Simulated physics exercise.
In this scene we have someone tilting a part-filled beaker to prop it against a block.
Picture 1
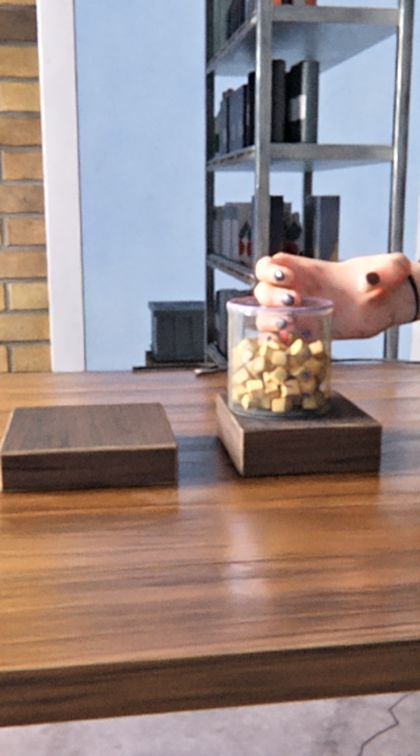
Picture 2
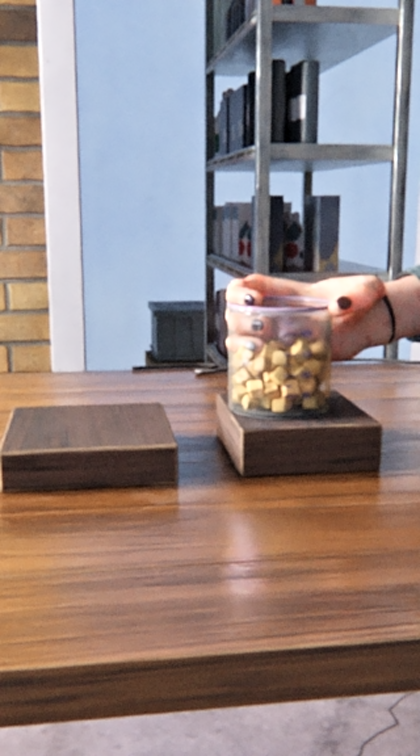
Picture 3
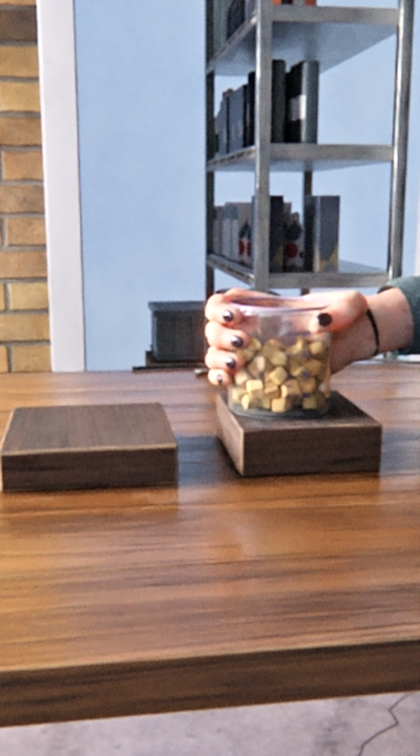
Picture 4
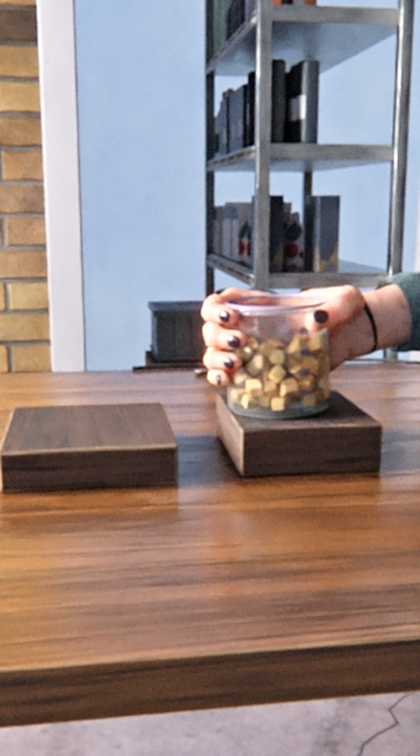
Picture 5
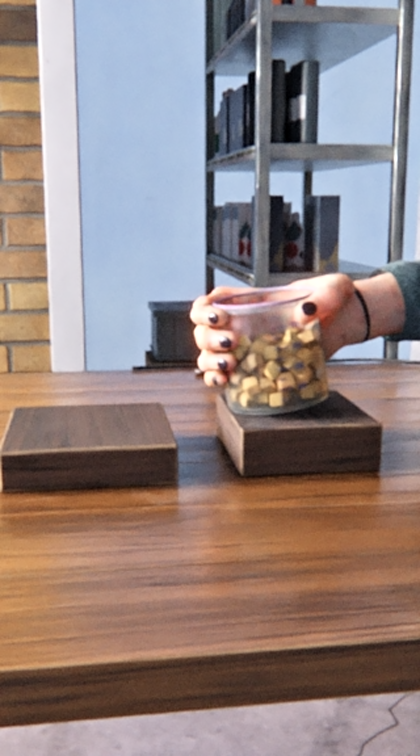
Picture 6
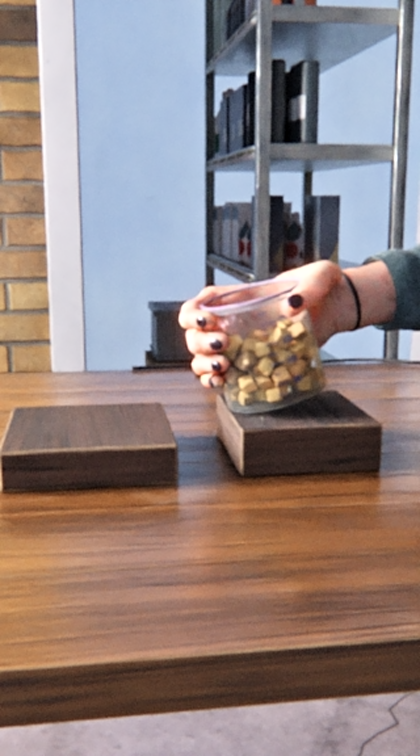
On a wooden table, a hand grips a beaker of small cubes and tilts it left.
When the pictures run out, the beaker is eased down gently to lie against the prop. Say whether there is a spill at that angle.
A spill.
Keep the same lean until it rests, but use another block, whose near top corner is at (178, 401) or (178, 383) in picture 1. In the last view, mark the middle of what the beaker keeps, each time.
The middle would end roughly at (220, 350) the first time, then roughly at (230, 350).
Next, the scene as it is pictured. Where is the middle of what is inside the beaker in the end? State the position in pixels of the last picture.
The centre sits close to (179, 385).
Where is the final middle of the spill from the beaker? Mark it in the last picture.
Around (75, 416).
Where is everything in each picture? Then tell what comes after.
The first picture shows beaker near (280, 355), two thirds full of small wooden cubes; block near (89, 443), its top below the beaker's foot.
The second picture shows beaker near (280, 355), upright; rim near (231, 305); top of the contents near (276, 347).
The third picture shows beaker near (280, 355), upright; rim near (231, 305); block near (89, 443).
The fourth picture shows beaker near (278, 353), leaning 2°; rim near (227, 305); top of the contents near (274, 345).
The fifth picture shows beaker near (272, 348), leaning 8°; rim near (216, 306); block near (89, 443).
The sixth picture shows beaker near (264, 344), leaning 15°; rim near (203, 308); block near (89, 443), its top below the beaker's foot.
Then, 0.48 s on from there, the beaker leans 37°; everything is still inside.
Then, 1.08 s on from there, the beaker leans 64°; everything is still inside.
Then, 1.73 s on from there, the beaker leans 93°; everything is still inside.
In the end, the beaker rests on the block at 99°; a small part of the small wooden cubes out of it.
